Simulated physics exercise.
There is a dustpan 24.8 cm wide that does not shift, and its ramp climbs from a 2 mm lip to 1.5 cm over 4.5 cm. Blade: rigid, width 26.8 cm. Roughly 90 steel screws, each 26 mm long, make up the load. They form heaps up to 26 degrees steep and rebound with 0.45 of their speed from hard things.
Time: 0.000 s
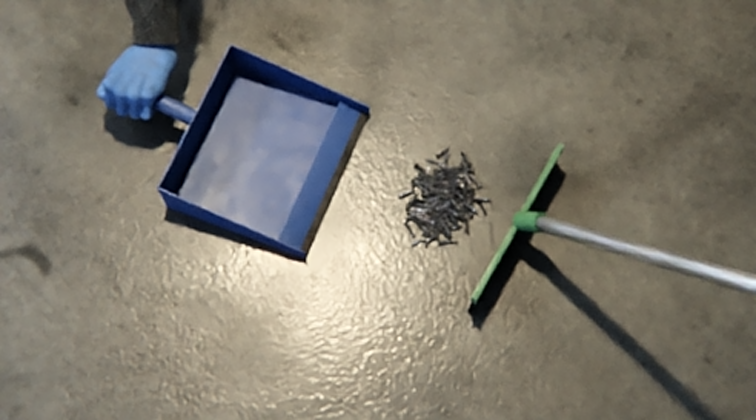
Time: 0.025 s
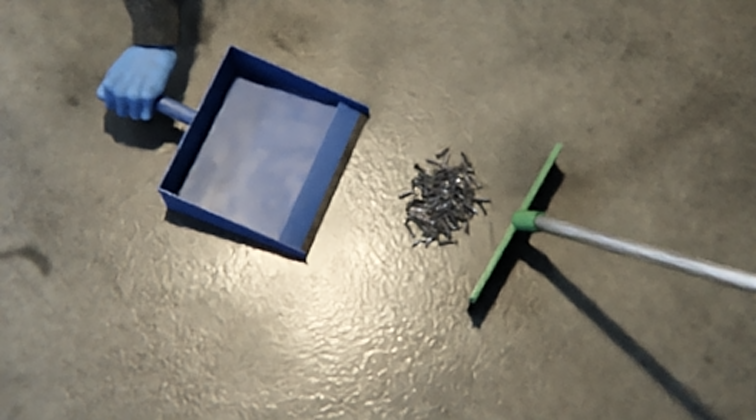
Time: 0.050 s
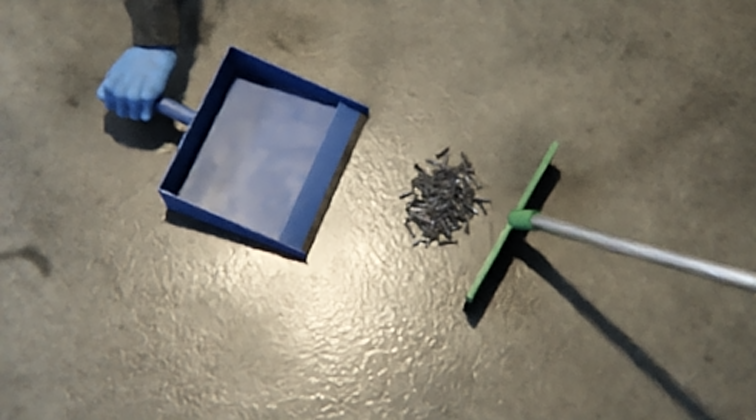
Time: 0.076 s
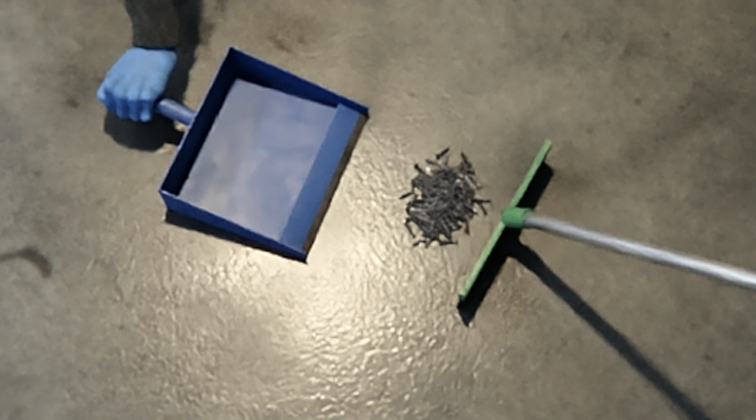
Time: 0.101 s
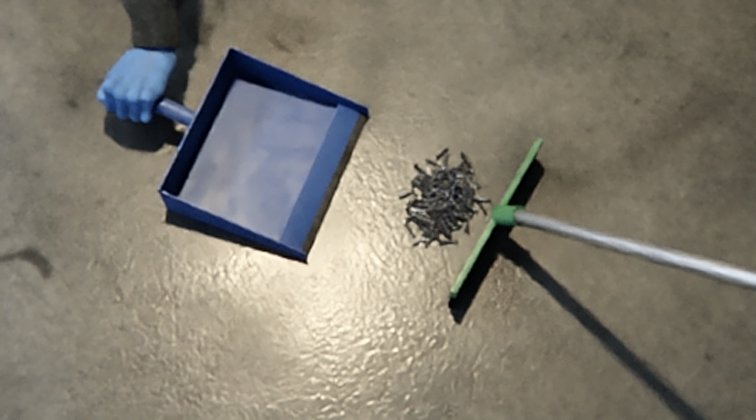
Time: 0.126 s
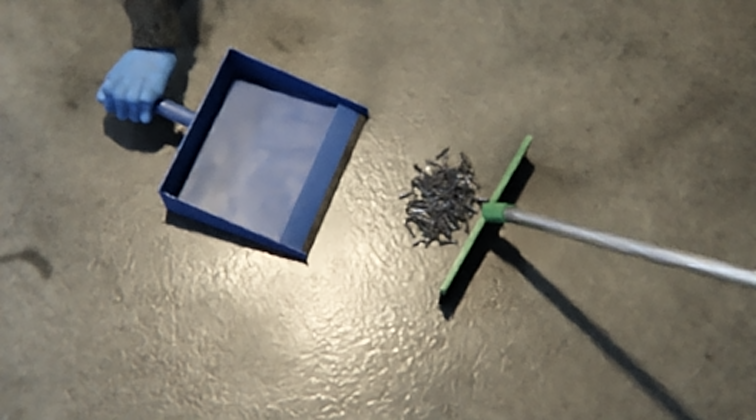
The footage shows a blue-gloved hand holding a blue dustpan still on a concrete floor beside a small pile of dark metal screws, while a green blade on a pale pole slides a short way left, up to the pile's edge.
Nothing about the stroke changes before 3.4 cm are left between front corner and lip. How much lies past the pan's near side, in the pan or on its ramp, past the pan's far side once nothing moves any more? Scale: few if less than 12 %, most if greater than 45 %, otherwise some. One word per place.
Past the pan's near side - few; in the pan or on its ramp - few; past the pan's far side - few.
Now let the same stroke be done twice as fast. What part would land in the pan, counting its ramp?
About 35 %.
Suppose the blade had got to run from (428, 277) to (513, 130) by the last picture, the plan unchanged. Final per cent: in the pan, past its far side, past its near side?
That ends as pan 15, far 10, and near 0.
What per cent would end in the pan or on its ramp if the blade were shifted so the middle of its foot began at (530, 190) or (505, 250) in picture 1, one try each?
I'd put it near 10 per cent for the first and near 5 per cent for the second.
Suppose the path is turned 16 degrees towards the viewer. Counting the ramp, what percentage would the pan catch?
I'd put it at close to 0 percent.
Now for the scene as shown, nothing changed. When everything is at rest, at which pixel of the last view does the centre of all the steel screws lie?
When it all comes to rest, the middle is near (363, 168).
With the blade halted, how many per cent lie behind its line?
Some 0 percent, give or take.
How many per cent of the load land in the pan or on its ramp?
I reckon around 5 in a hundred.
Then, at 0.28 s, middle of the blade 13 cm from the lip; 0 % over the lip, far side 0 %, near side 0 %.
After 0.37 s, middle of the blade 8 cm from the lip; 0 % over the lip, far side 0 %, near side 0 %.
After 0.61 s, middle of the blade 6 cm from the lip; 5 % over the lip, far side 5 %, near side 0 %.
In the end, at 1.5 s, near side 0 %, pan 5 %, far side 0 %, in front of the lip or behind the blade 95 %.
